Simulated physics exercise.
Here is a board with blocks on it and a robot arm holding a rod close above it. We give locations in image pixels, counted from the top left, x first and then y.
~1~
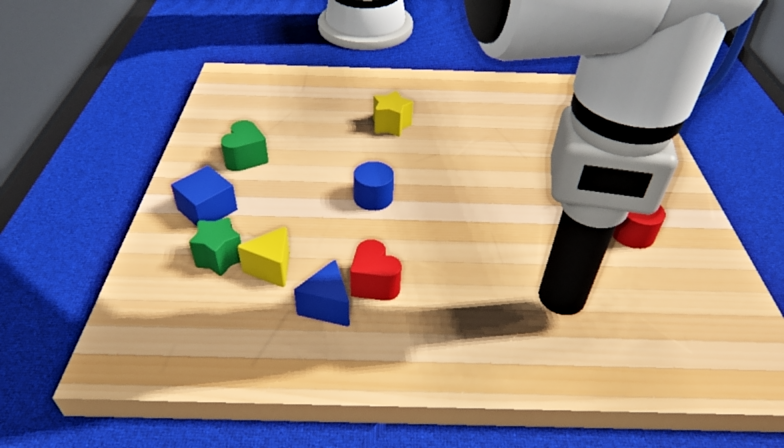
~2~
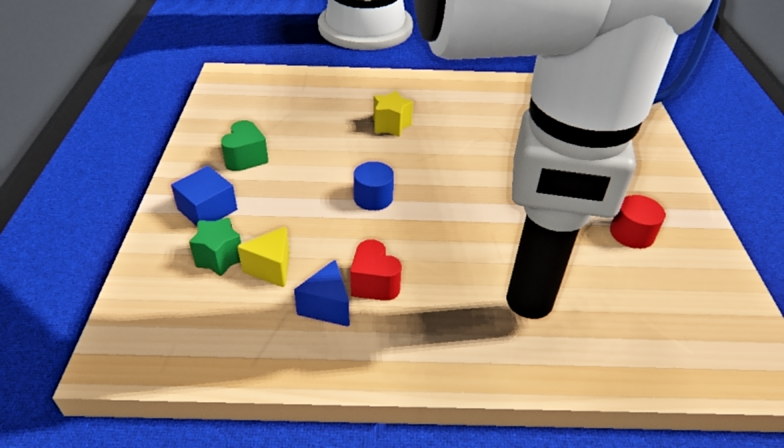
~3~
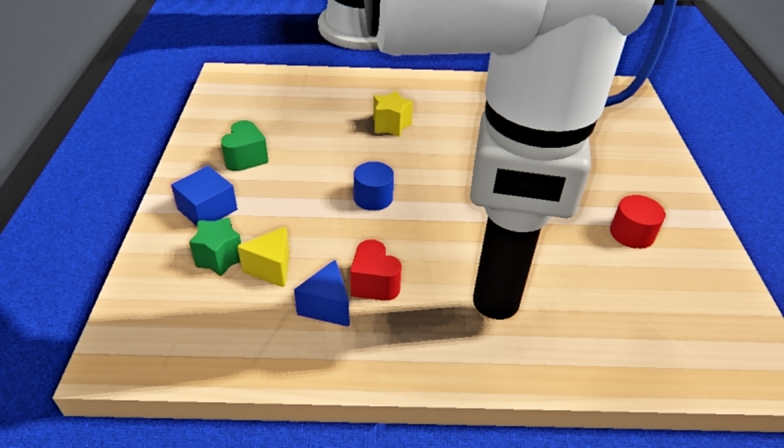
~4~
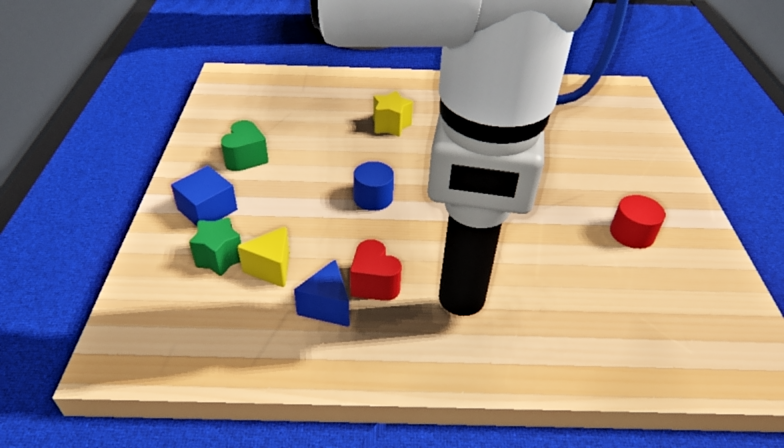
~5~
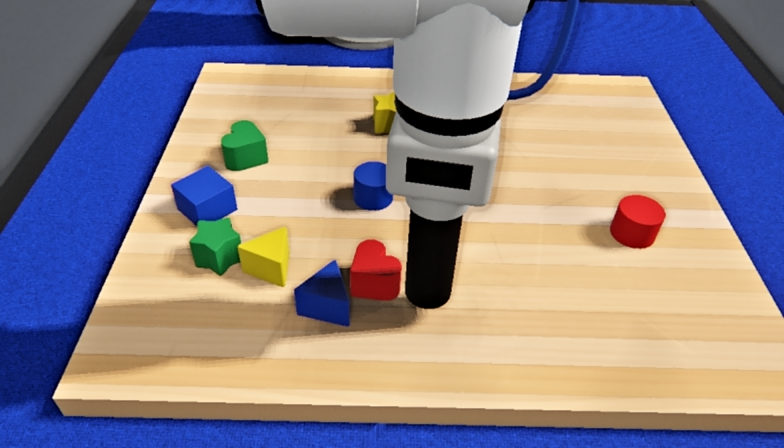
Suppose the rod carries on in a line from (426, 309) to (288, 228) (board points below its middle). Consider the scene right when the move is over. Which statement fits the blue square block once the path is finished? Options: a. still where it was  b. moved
Letter a.
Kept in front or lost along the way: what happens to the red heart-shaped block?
I think the rod keeps pushing the red heart-shaped block along right to the end.
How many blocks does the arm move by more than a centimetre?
The answer is two blocks, counting only moves over 1 cm.
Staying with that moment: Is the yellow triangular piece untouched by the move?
No, that is not how it ends up.
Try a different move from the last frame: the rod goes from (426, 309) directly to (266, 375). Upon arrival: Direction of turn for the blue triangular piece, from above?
It turns clockwise.
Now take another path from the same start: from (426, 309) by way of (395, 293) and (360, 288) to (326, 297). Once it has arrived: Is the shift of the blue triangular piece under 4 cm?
I expect so.
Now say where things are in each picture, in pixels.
Tip of the rod (562, 298), middles of tops, blue square block (202, 184), yellow triangular piece (268, 244), blue triangular piece (326, 283), red heart-shaped block (375, 259), in the first frame.
Rod (530, 301), nothing pushed, in the second frame.
Rod (496, 302), nothing pushed, in the third frame.
Rod (462, 298), nothing pushed, in the fourth frame.
Rod (428, 292), blue square block (202, 184), yellow triangular piece (268, 244), blue triangular piece (326, 283), red heart-shaped block (375, 259), in the fifth frame.
The first path, step by step. One third of the way, rod (376, 261); blue triangular piece (321, 278), turned 25° anticlockwise; red heart-shaped block (331, 236).
Two thirds of the way, rod (328, 234); yellow triangular piece (255, 241), turned 35° anticlockwise; blue triangular piece (321, 278), turned 25° anticlockwise; red heart-shaped block (283, 214), turned 25° anticlockwise.
At the end, rod (285, 210); blue square block unmoved; yellow triangular piece (253, 239), turned 45° anticlockwise; blue triangular piece (321, 278), turned 25° anticlockwise; red heart-shaped block (247, 196), turned 85° anticlockwise.
